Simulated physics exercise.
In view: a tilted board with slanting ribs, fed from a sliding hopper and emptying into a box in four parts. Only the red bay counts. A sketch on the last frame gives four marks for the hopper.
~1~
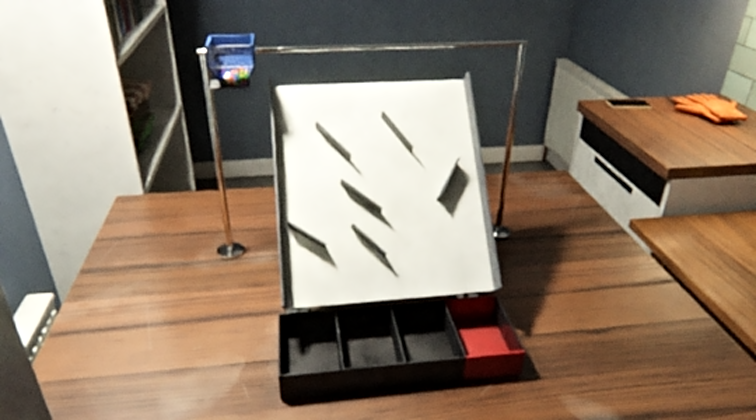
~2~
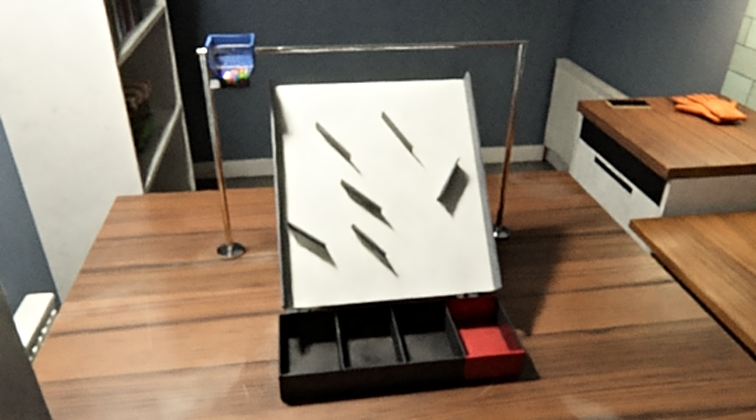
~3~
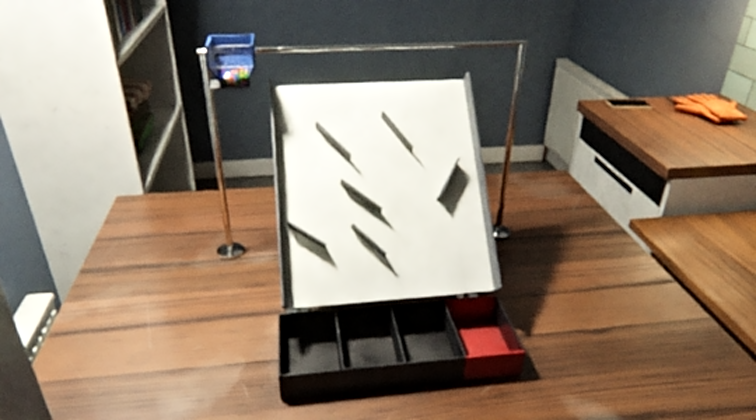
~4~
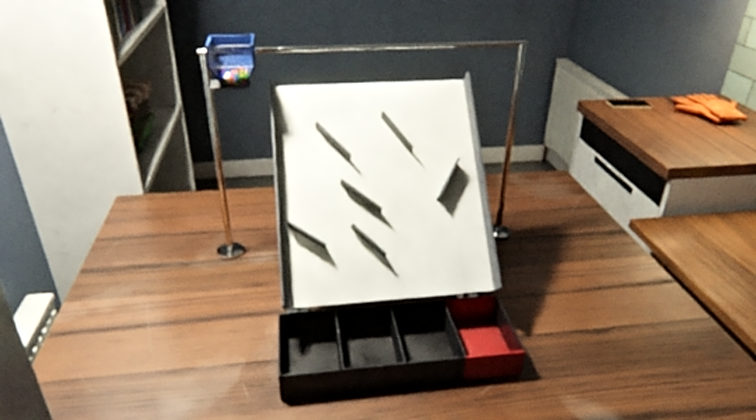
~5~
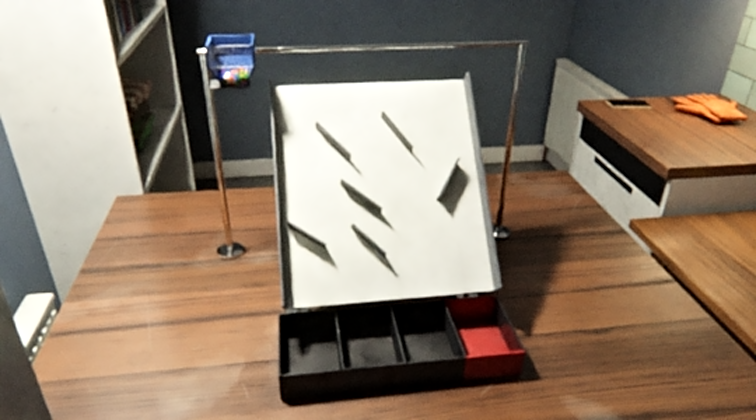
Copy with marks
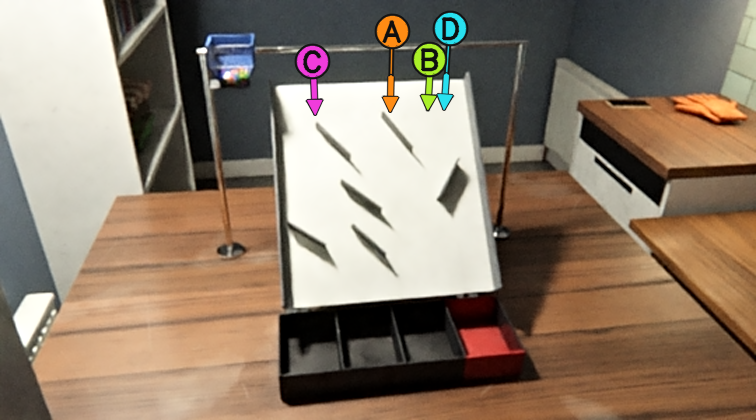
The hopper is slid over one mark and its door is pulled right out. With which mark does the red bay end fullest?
Take D.
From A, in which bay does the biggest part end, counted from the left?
It is the third one.
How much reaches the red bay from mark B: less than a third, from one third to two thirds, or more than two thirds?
Less than a third.
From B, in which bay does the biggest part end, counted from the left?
It is the third one.
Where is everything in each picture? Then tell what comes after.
Hopper at (235, 78), round plastic beads, door shut, in the first frame.
Ribs (316, 121) to (351, 155), (383, 111) to (413, 148), in the second frame.
Ribs (341, 179) to (383, 209), (440, 196) to (459, 157), in the third frame.
Ribs (289, 222) to (327, 245), (352, 223) to (387, 254), in the fourth frame.
Red bay at (494, 364), number 4 of 4 from the left, in the fifth frame.
On the marked copy, mark A meets the board at (390, 106); mark B meets the board at (428, 104); mark C meets the board at (315, 109); mark D meets the board at (444, 104).
With A, a small part in the red bay, most in other bays, a small part outside the box.
With B, a small part in the red bay, most in other bays, a small part outside the box.
With C, a small part in the red bay, most in other bays, a small part outside the box.
With D, about a third in the red bay, about half in other bays, a stray few outside the box.
